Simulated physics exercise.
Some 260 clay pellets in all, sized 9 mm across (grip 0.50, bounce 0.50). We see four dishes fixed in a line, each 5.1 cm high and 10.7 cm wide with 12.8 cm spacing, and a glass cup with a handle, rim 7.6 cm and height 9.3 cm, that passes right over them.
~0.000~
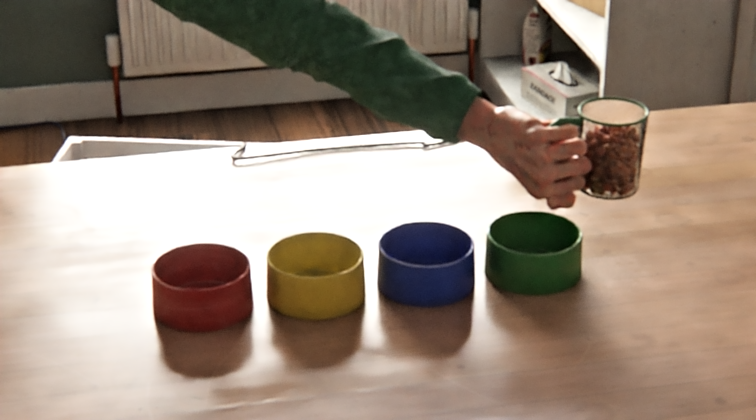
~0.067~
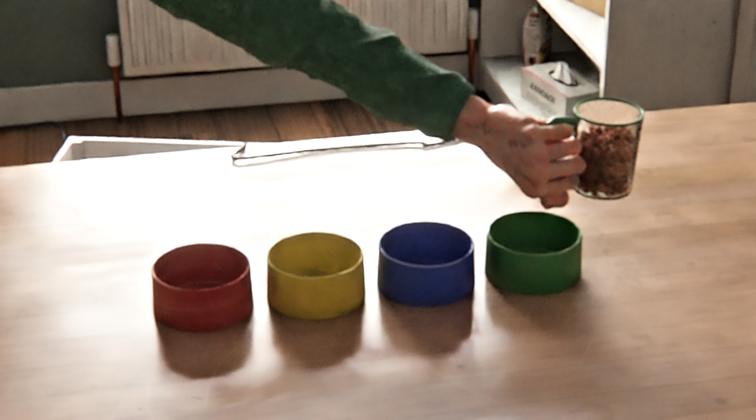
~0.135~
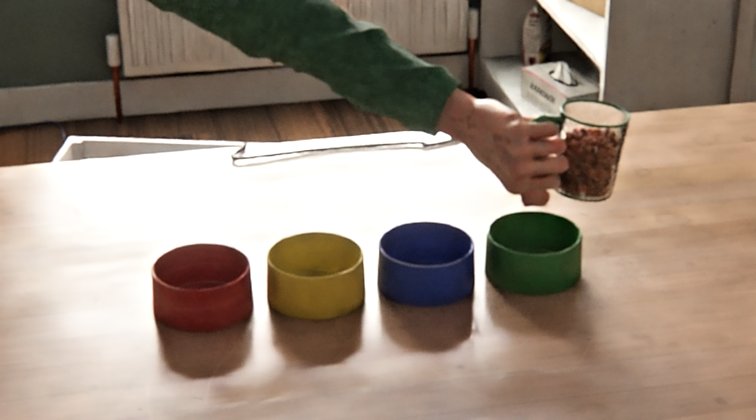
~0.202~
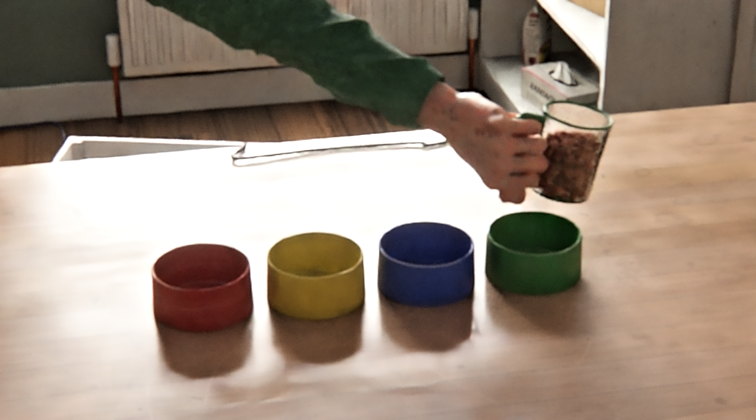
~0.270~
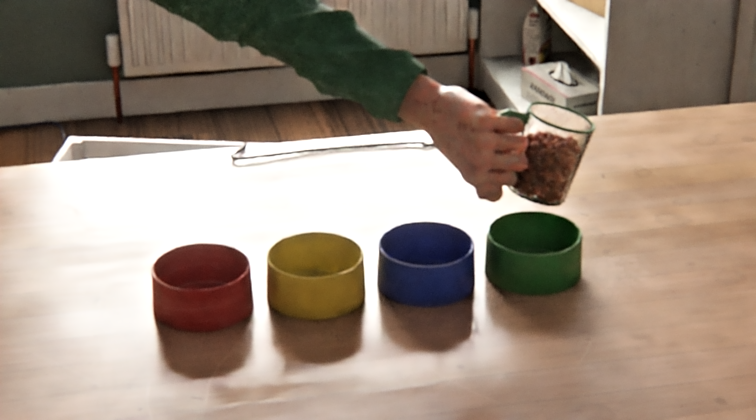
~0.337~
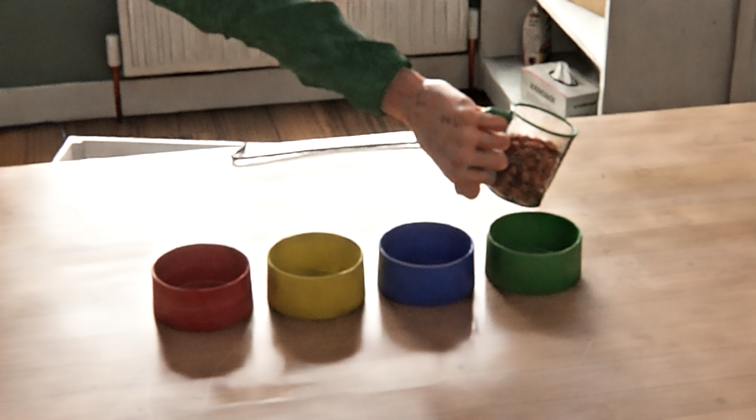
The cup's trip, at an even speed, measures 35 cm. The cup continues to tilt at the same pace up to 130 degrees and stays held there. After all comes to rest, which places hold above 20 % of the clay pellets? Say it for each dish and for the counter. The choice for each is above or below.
My prediction: Red: I expect it will get a fifth or less of the pieces; blue: I expect it will get a fifth or less of the pieces; green: I expect it will get a fifth or less of the pieces; yellow: I expect it will get more than a fifth of the pieces; counter: I expect it will get more than a fifth of the pieces.
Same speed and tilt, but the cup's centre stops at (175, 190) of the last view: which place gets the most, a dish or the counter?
Most of it ends up at red.
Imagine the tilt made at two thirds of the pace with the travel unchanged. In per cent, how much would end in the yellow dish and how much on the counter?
Then: Yellow 60, counter 30.
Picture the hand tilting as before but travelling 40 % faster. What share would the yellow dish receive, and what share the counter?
Yellow: 70; counter: 30.
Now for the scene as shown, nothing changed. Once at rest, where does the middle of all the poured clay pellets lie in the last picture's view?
Somewhere near (341, 284) in the last picture.
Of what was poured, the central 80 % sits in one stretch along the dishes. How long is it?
That stretch comes to around 9 cm.
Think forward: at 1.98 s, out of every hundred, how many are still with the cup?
Estimate: Some 0 %.
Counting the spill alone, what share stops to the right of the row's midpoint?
The answer is some 50 per cent.
Then, at 1.01 s, tilt 72 degrees; cup holds 100 %.
After 1.46 s, tilt 106 degrees; cup holds 90 %, yellow 5 %.
Then, at 1.98 s, tilt 130 degrees; cup holds 0 %, blue 5 %, yellow 65 %.
At rest (2.5 s), red 0 %, blue 5 %, green 0 %, yellow 65 %, counter 30 %.
